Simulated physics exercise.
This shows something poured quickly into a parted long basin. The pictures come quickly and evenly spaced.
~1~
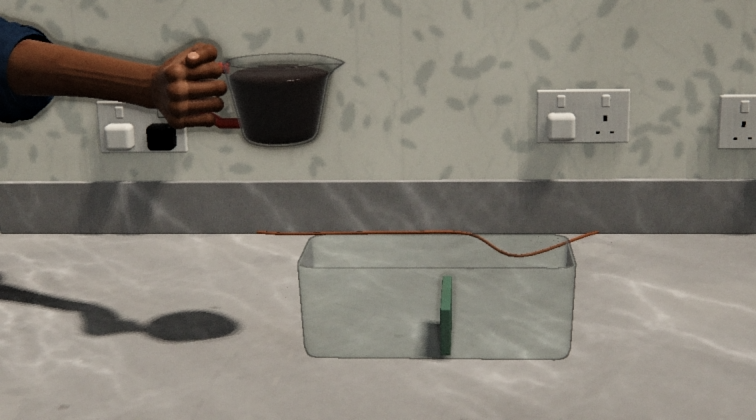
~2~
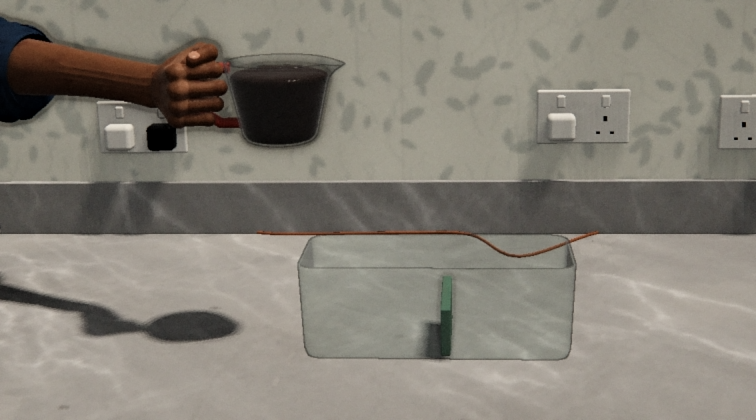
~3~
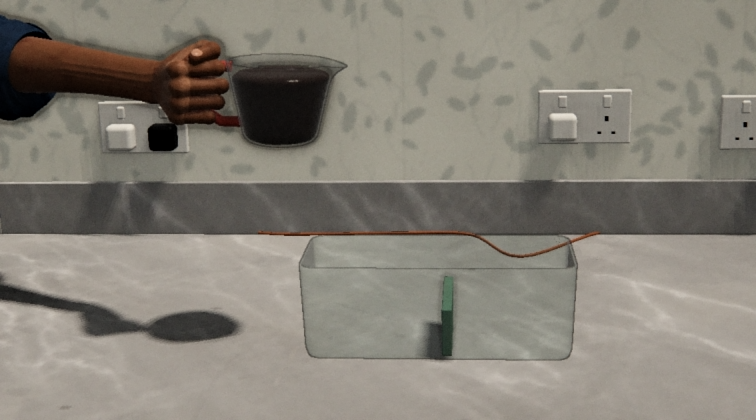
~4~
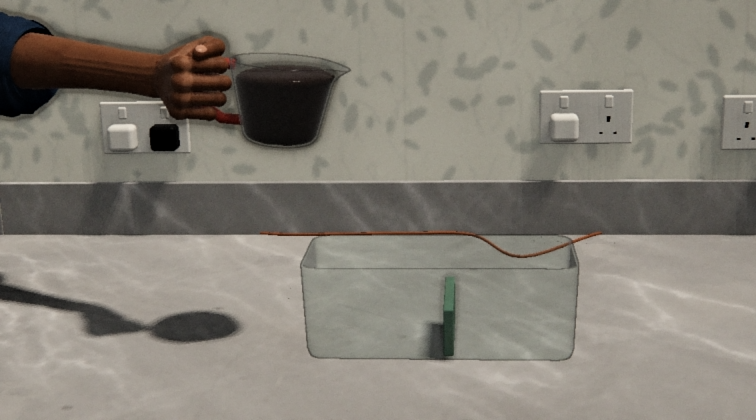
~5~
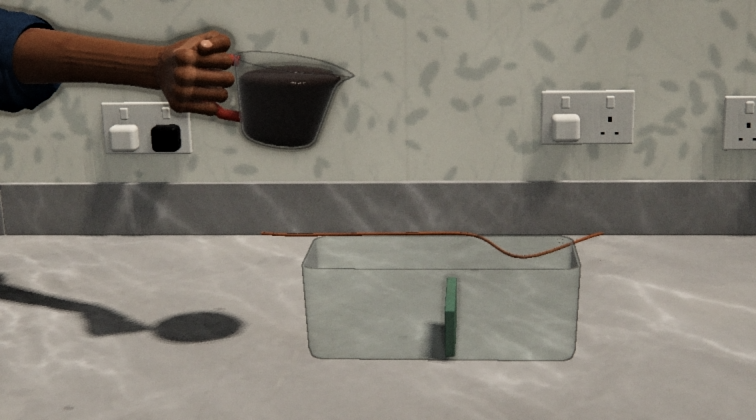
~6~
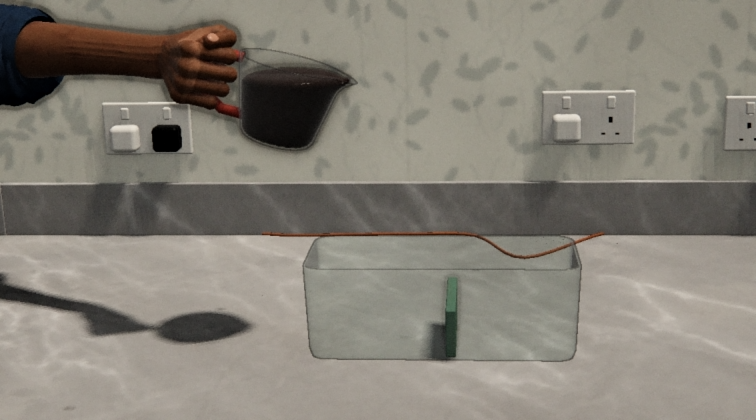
A hand holding a clear jug of dark liquid gradually tilts it rightward above a clear basin with a green divider.
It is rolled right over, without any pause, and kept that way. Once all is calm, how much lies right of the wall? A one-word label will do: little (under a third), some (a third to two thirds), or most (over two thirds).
Little.
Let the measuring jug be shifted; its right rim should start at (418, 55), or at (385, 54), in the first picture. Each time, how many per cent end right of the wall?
Close to 80 % for the first start and close to 40 % for the second.
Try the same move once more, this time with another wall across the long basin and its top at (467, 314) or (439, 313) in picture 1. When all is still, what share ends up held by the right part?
First try 15 per cent, second try 10 per cent.
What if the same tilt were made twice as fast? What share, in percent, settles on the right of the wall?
Near 5 %.
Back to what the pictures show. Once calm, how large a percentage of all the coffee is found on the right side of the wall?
It is close to 5 per cent.
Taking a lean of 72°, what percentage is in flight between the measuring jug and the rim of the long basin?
About 30 per cent.
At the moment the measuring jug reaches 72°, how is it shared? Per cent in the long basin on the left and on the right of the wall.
Left: Roughly 15 %; right: Roughly 0 %.
A moment on, the measuring jug is tipped part way and 55 per cent is still to pour, 14 is left of the wall and 0 right of it.
Next, the measuring jug is tipped right over and 6 per cent is still to pour, 79 is left of the wall and 1 right of it.
Then the measuring jug is tipped right over and 0 per cent is still to pour, 95 is left of the wall and 3 right of it.
Later the measuring jug is tipped right over and 0 per cent is still to pour, 95 is left of the wall and 3 right of it.
At rest 95 per cent lies left of the wall, 3 right of it and 2 outside.
